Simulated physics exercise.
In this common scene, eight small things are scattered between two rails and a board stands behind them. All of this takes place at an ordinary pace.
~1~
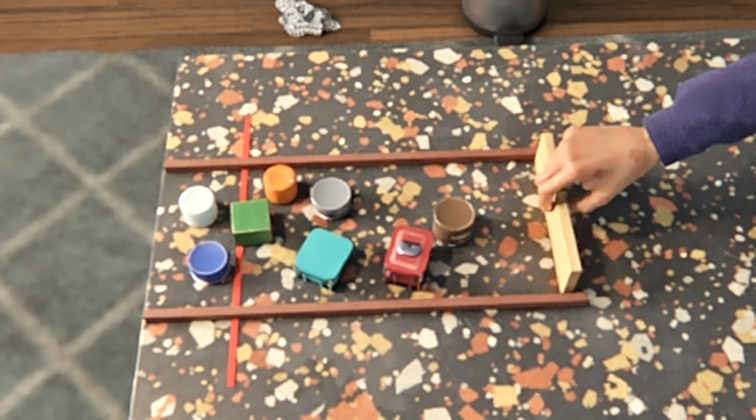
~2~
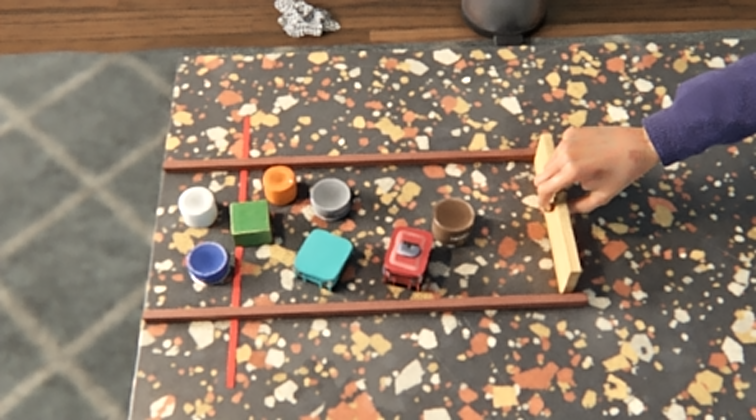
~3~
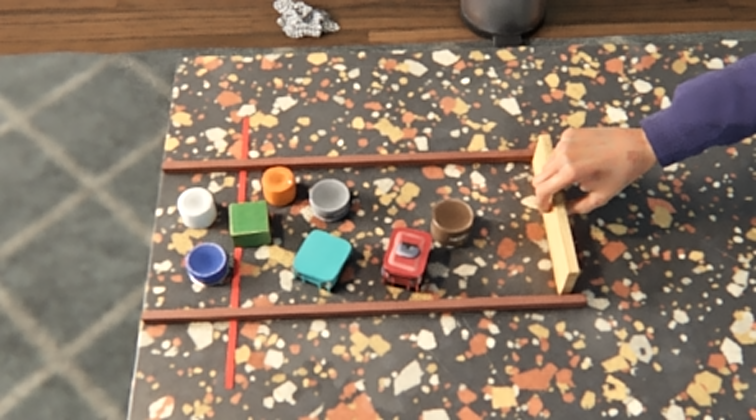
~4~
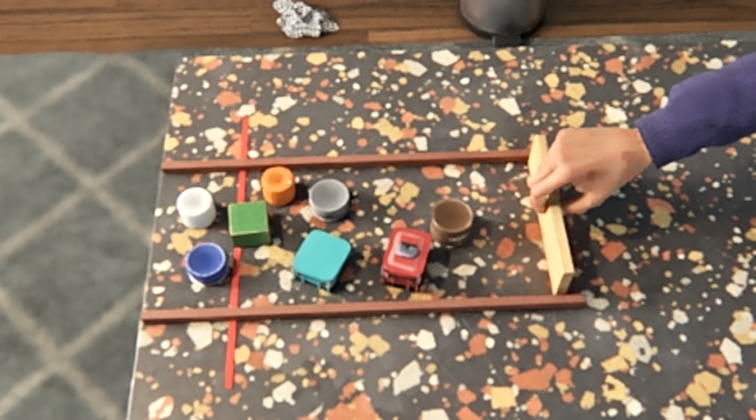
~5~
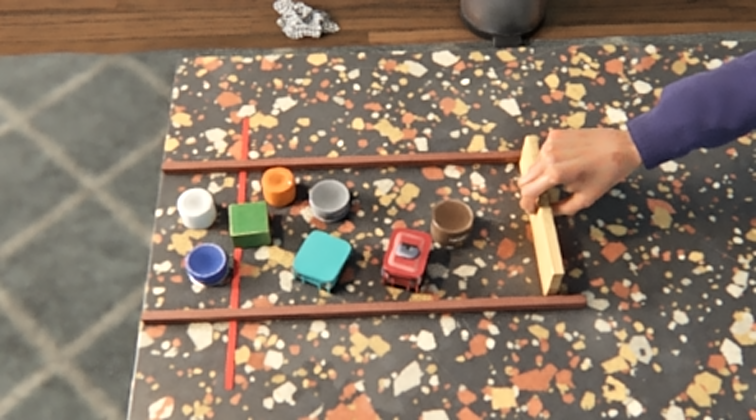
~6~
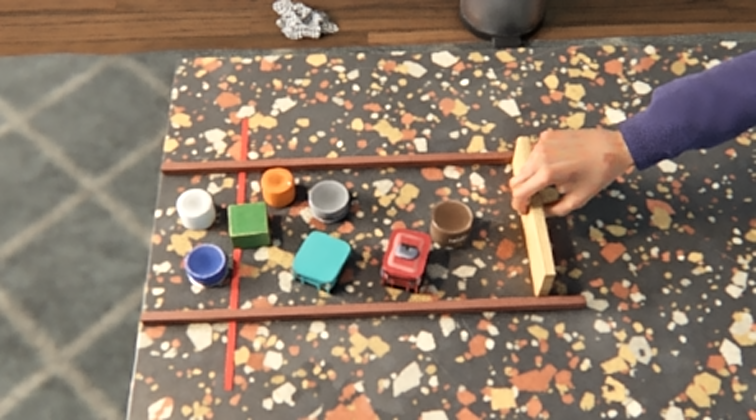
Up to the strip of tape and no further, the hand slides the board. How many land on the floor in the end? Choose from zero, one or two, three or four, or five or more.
In the end, one or two land there.
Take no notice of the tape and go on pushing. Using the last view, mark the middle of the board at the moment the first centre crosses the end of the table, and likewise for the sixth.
The first one at (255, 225), the next at (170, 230).
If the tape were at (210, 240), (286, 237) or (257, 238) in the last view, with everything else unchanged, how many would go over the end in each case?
It would be 2, then 0, then 0.
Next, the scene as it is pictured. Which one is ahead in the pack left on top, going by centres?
That would be the white lid, the foremost.
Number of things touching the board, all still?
It's 3 of them.
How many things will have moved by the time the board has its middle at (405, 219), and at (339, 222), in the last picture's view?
At first I count 2, and then 4.
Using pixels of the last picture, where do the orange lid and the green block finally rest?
About (193, 180), and the other about (182, 221).
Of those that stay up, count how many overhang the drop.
The count would be 1.
Early on, none off yet; white lid at rest near (197, 210); blue pot at rest near (207, 266); green block at rest near (250, 226).
A while later, none off yet; white lid at rest near (197, 210); blue pot travelled a little near (184, 267); green block travelled a little near (230, 226).
Finally, the number that fall off is one or two; lost, blue pot.
